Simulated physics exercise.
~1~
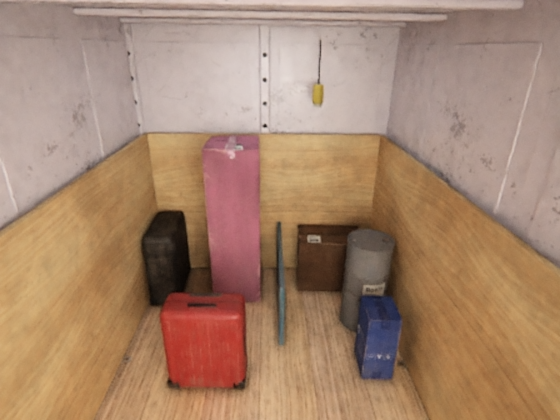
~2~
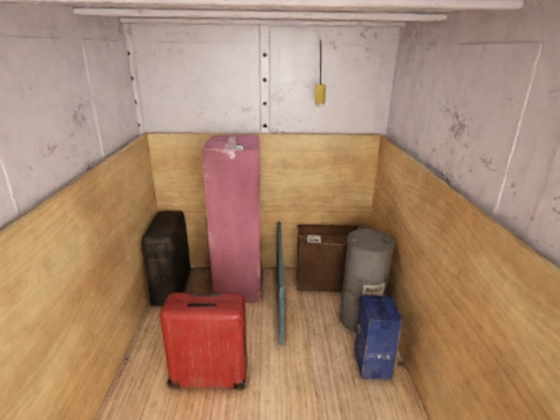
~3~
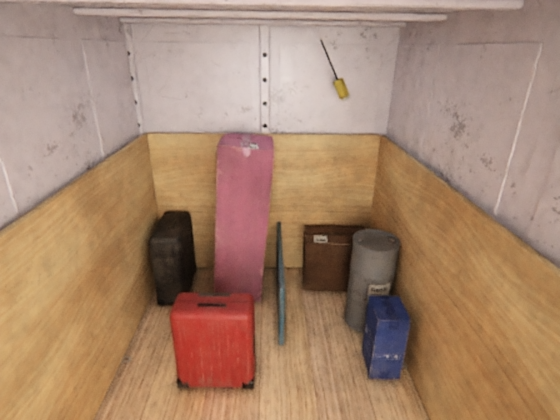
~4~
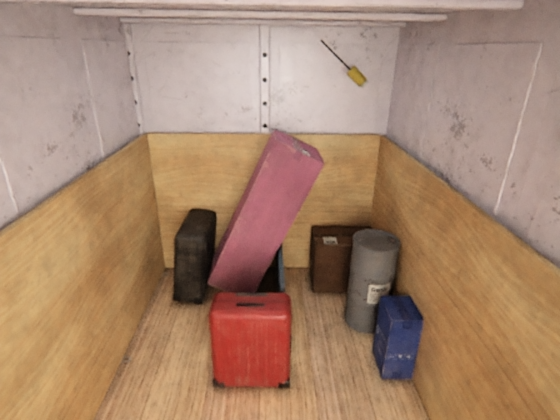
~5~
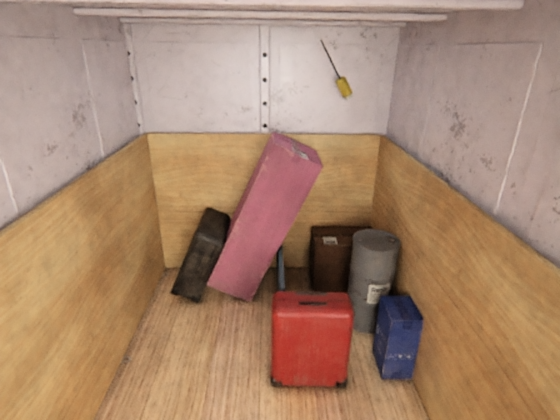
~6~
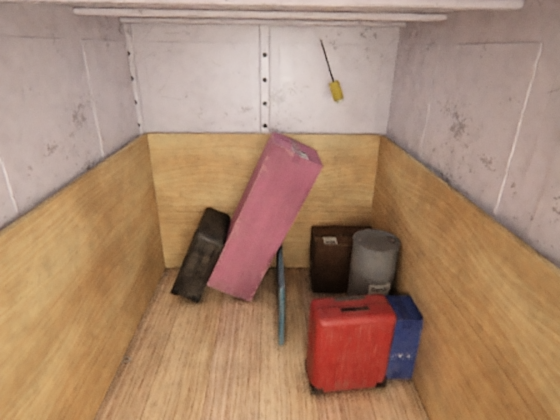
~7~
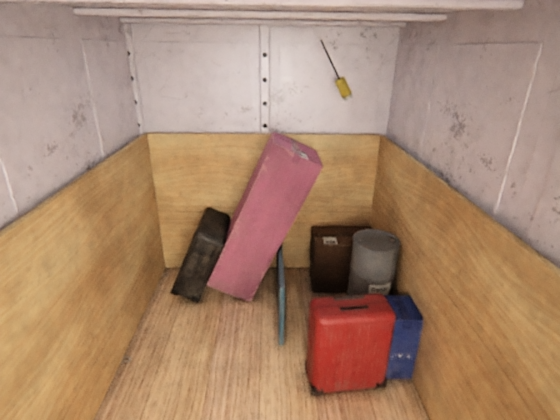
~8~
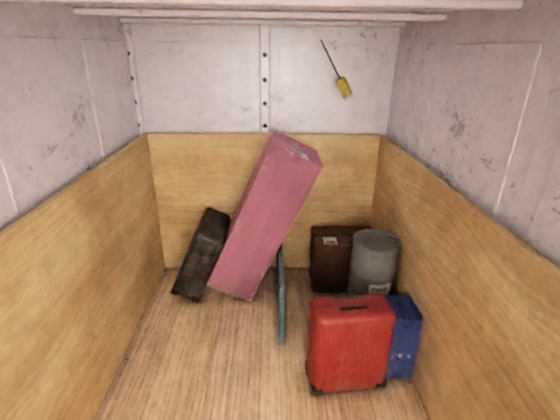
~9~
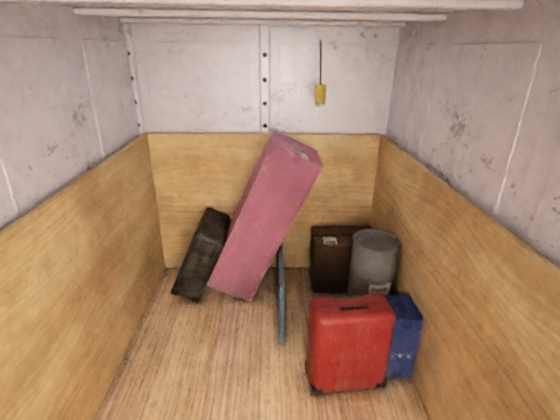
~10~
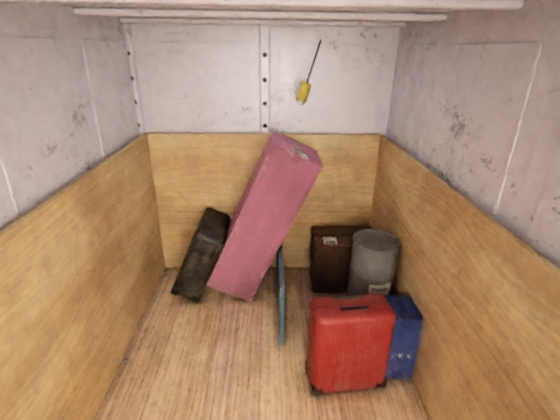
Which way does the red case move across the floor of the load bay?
The red case slides to the right, staying upright and ending up in front of the blue box.
